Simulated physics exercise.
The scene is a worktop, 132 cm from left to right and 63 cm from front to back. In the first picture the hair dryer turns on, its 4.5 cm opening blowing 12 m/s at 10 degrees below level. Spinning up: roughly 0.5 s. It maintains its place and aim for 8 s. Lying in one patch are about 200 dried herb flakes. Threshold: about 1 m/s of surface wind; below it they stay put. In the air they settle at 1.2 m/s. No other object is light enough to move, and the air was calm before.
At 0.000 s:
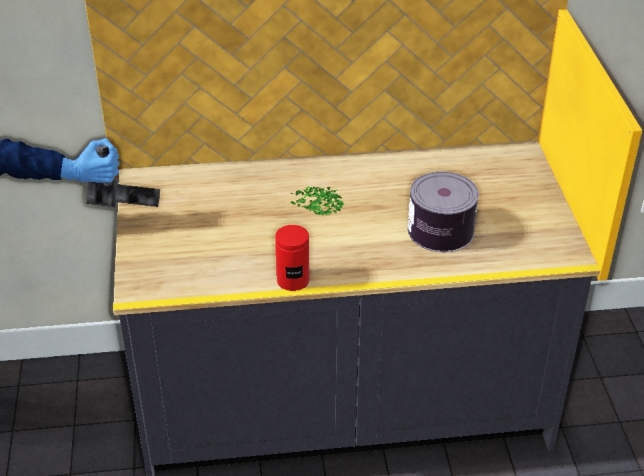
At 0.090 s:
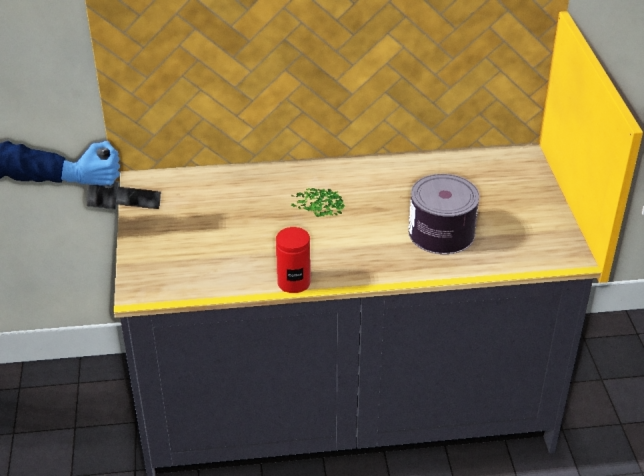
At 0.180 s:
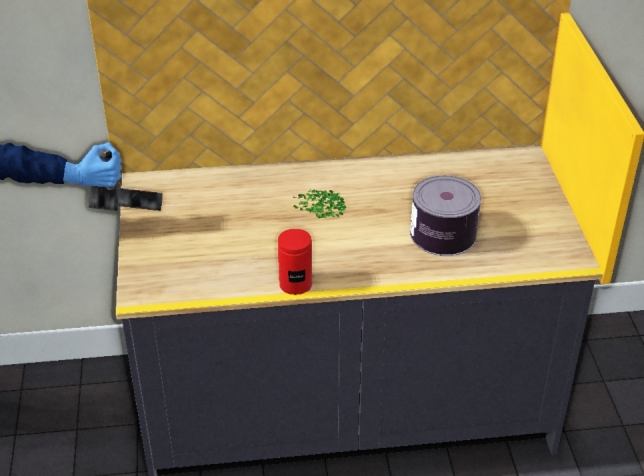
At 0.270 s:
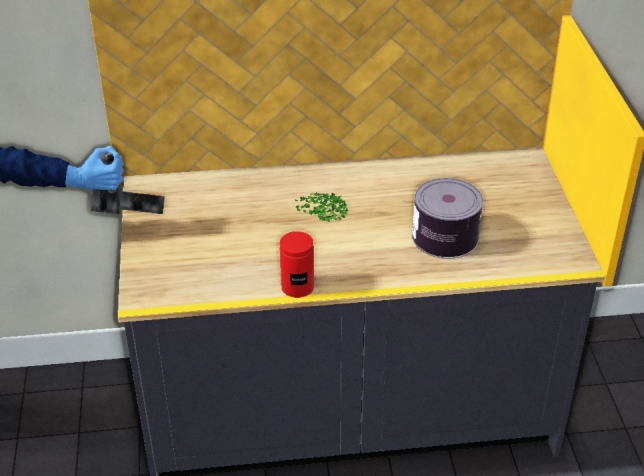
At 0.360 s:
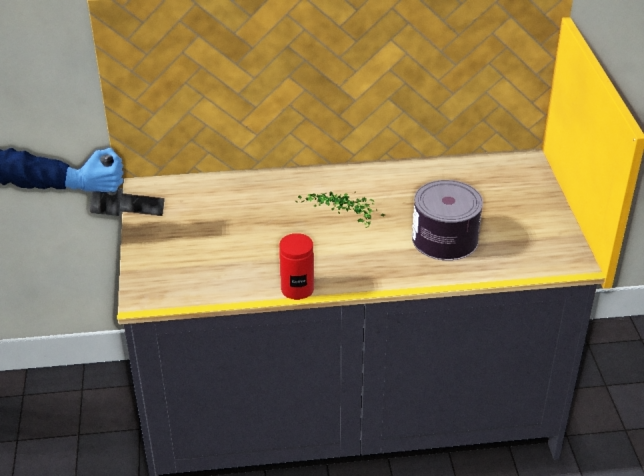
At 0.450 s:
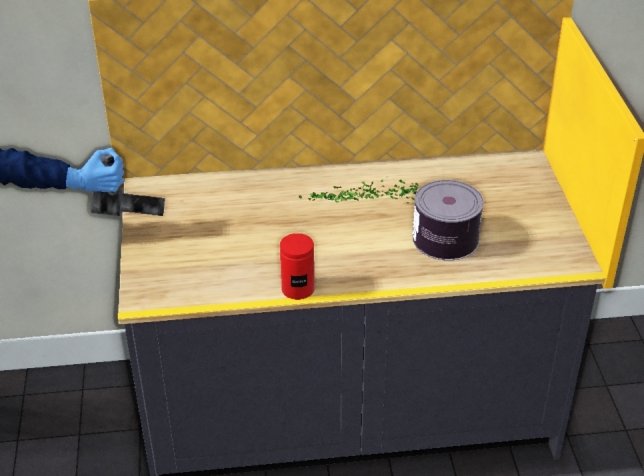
Green flakes lie still on the worktop, then scatter rightward in a thinning trail.
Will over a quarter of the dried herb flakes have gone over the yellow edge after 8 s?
The quarter mark is not passed.
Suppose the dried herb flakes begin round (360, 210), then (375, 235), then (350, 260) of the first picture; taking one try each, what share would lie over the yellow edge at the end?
In turn about 20 %, 100 %, 100 %.
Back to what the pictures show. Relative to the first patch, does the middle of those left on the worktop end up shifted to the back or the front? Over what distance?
Shift: Towards the far edge, some 20 cm.
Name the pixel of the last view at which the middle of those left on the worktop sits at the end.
The middle lands close to (529, 148) in pixels.
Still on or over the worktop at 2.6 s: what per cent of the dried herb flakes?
Roughly 100 per cent.
After 1.6 s, 68 % are on the move or not yet settled, 3 % are over the yellow edge; the middle of those still in play is near (539, 147).
After 2.6 s, 58 % are on the move or not yet settled, 3 % are over the yellow edge; the middle of those still in play is near (539, 147).
After 4.4 s, 38 % are on the move or not yet settled, 3 % are over the yellow edge; the middle of those still in play is near (531, 146).
After 8.0 s, at the end, 3 % are over the yellow edge; the middle of those still in play is near (529, 148).
